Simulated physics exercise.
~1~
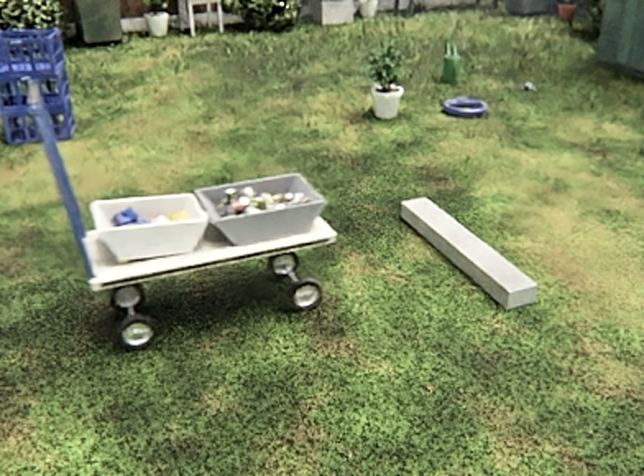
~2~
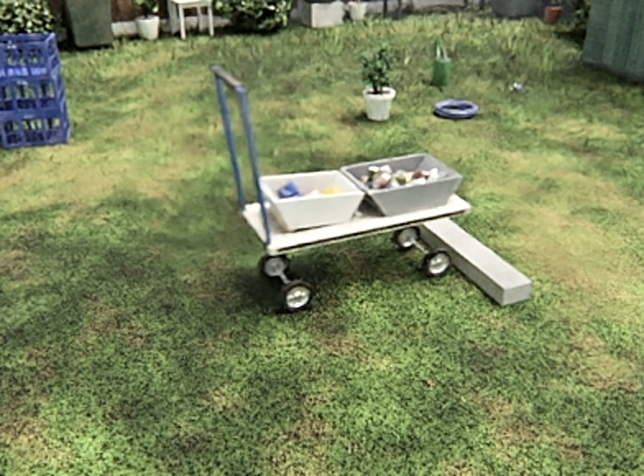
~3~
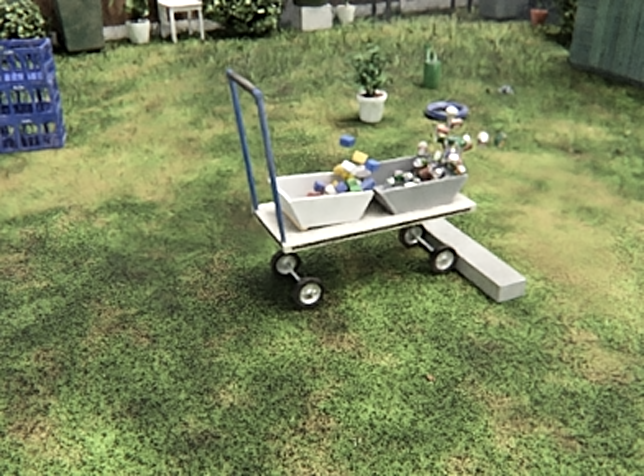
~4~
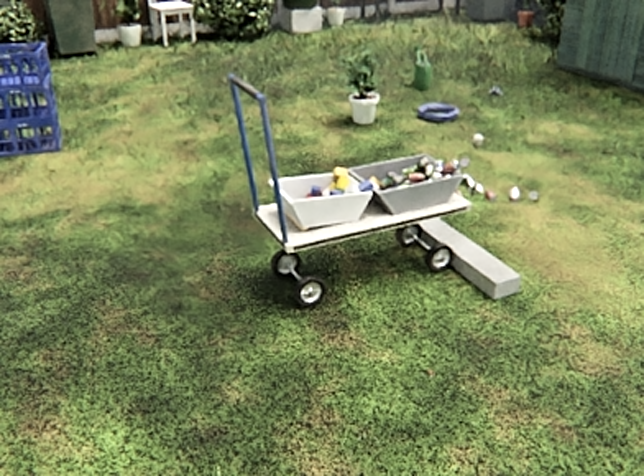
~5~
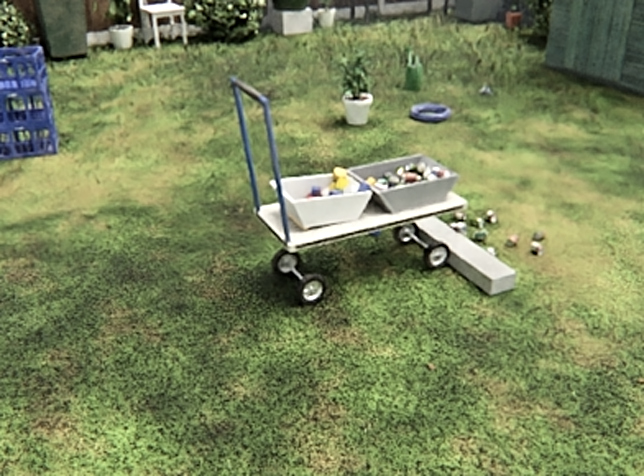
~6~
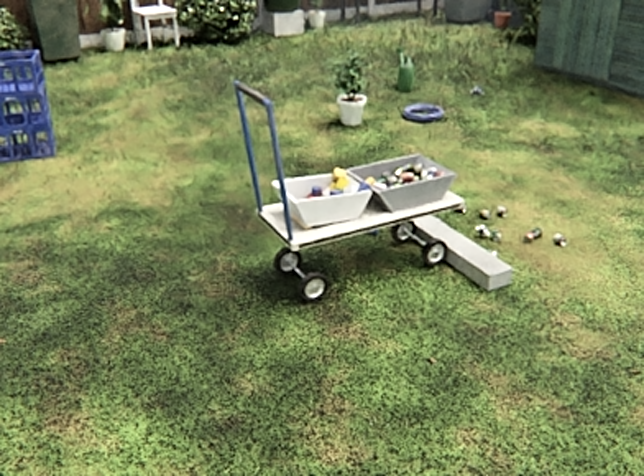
A rolling trolley stops against a beam, and small pieces fly up, some landing on grass.
